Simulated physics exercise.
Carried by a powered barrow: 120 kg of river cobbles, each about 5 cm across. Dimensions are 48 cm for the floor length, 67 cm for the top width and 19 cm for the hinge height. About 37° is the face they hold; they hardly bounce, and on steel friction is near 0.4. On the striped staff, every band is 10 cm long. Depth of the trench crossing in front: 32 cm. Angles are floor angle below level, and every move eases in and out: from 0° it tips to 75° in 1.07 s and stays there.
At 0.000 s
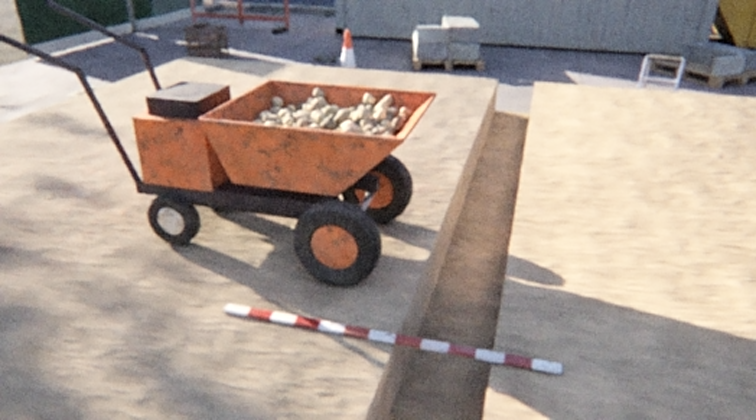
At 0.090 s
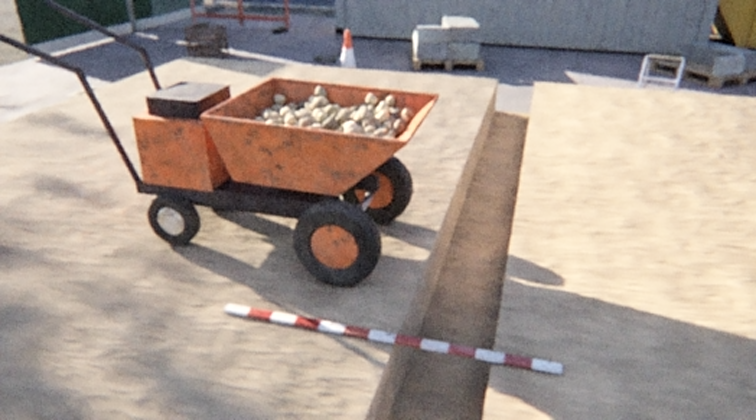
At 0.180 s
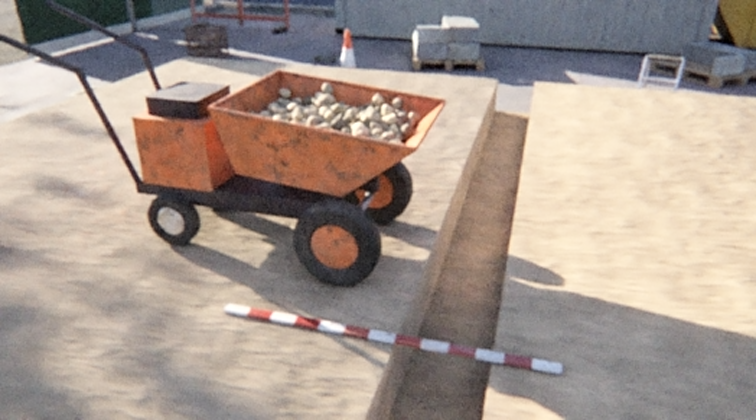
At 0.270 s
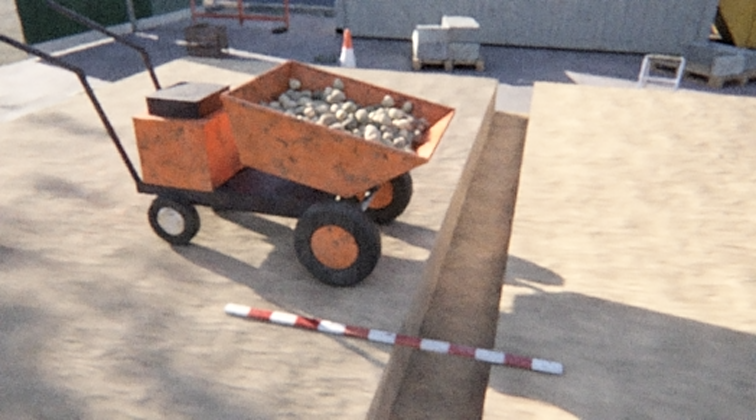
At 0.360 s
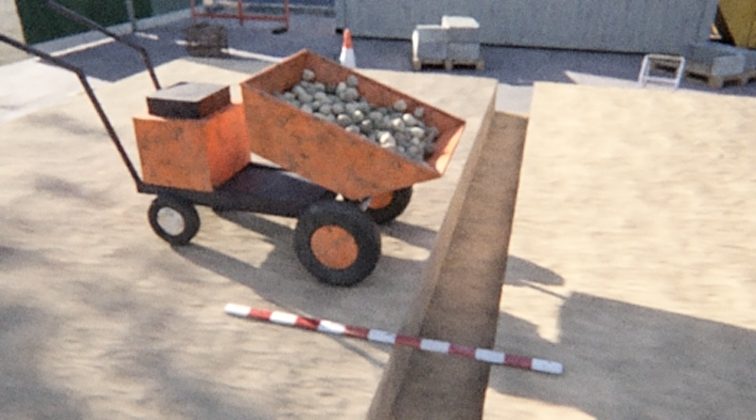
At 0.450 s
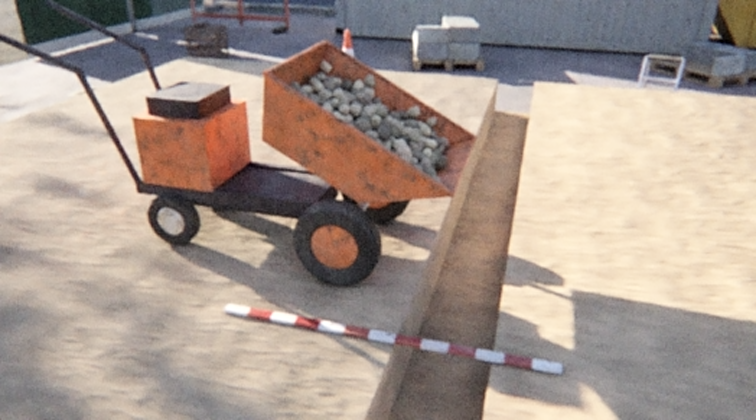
An orange powered barrow loaded with pale stones stands on sunlit, sandy ground beside a narrow trench, seen from slightly above by a still camera. A red-and-white striped pole lies across the trench in front, with a traffic cone, stacked blocks and a grey container behind. The tray tilts steadily forward to the right, its back end rising and front lip lowering, while the stones shift toward the lip.
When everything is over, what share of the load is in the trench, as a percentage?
Close to 62 in a hundred.
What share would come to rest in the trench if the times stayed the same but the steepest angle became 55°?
Roughly 50 per cent would end in the trench.
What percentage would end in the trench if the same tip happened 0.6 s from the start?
It would be near 50 percent.
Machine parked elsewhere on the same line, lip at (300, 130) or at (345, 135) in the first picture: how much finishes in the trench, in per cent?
First place roughly 55%, second roughly 100%.
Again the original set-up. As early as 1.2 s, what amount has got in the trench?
At that moment: Approx. 25 %.
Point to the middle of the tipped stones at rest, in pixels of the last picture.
Look at roughly (491, 305).
After 0.8 s the floor is at 63°; 100 % in the tray; the foremost stones are at (484, 227).
After 1.2 s the floor is at 75°; 54 % in the tray, 25 % in the trench, 21 % past the trench; the foremost stones are at (589, 269).
After 1.5 s the floor is at 75°; 12 % in the tray, 50 % in the trench, 38 % past the trench; the foremost stones are at (698, 286).
After 3.5 s the floor is at 75°; 0 % in the tray, 62 % in the trench, 38 % past the trench; the foremost stones are past the picture's edge.
